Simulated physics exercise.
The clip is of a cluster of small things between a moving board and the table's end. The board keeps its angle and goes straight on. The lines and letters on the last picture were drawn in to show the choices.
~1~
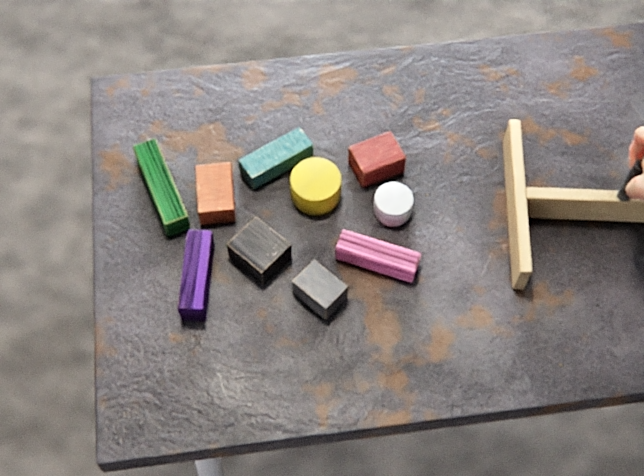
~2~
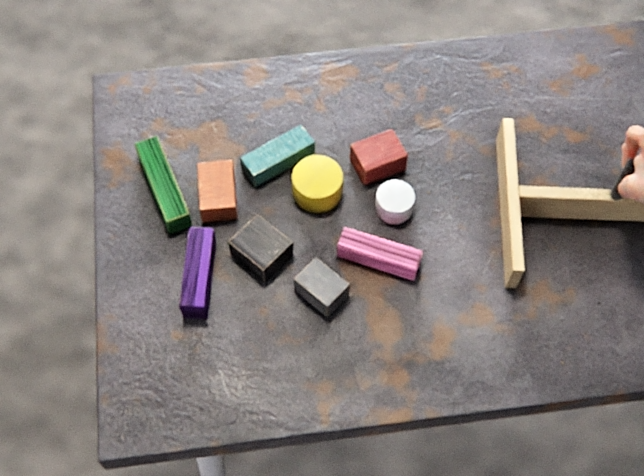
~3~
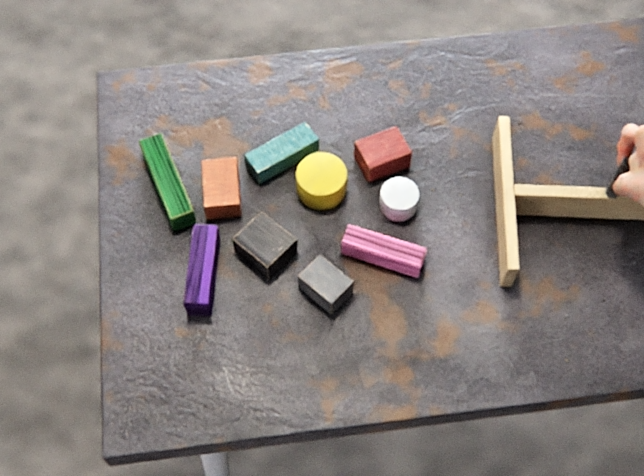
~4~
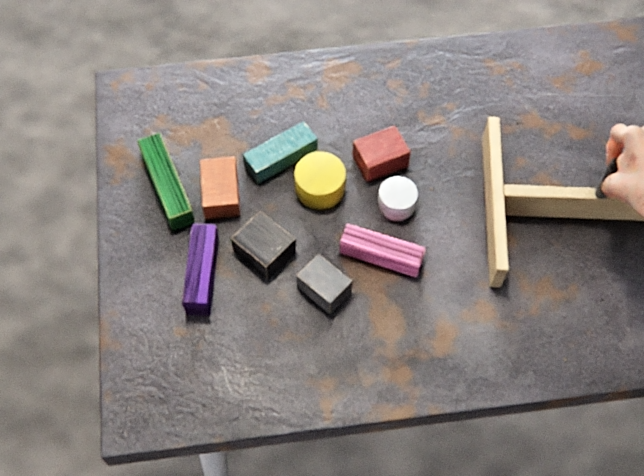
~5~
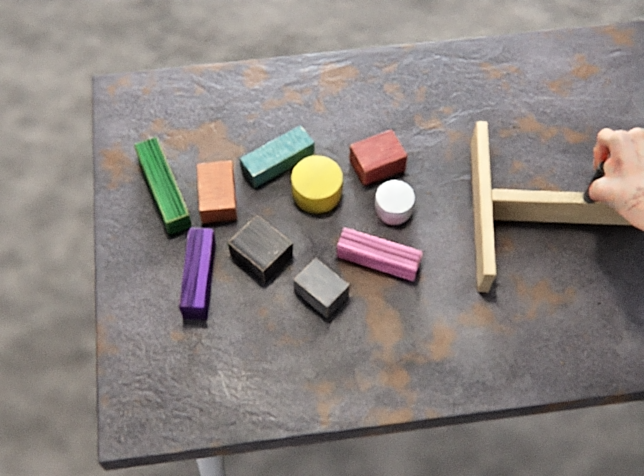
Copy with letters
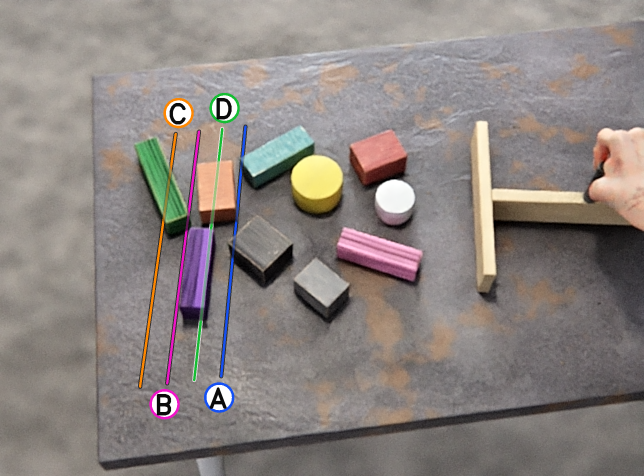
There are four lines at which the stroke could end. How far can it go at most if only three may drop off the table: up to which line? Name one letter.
Up to line C.
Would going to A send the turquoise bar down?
By then, no.
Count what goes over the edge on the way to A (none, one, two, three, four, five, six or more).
In all, none.
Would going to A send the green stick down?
No.
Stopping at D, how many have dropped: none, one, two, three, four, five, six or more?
The count is none.
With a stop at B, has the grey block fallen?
By then, no.
On the marked copy, A at (234, 242); B at (184, 248); C at (159, 251); D at (209, 245).
With C. Early on, board (371, 207); red block (341, 151); pink stick (322, 251).
Further on, board (253, 221); purple stick (155, 283); green stick (155, 186).
At the end, board (158, 231); purple stick over the edge; green stick over the edge; three fallen.
As for the rest, A is within the limit but short; B is within the limit but short; D is within the limit but short.
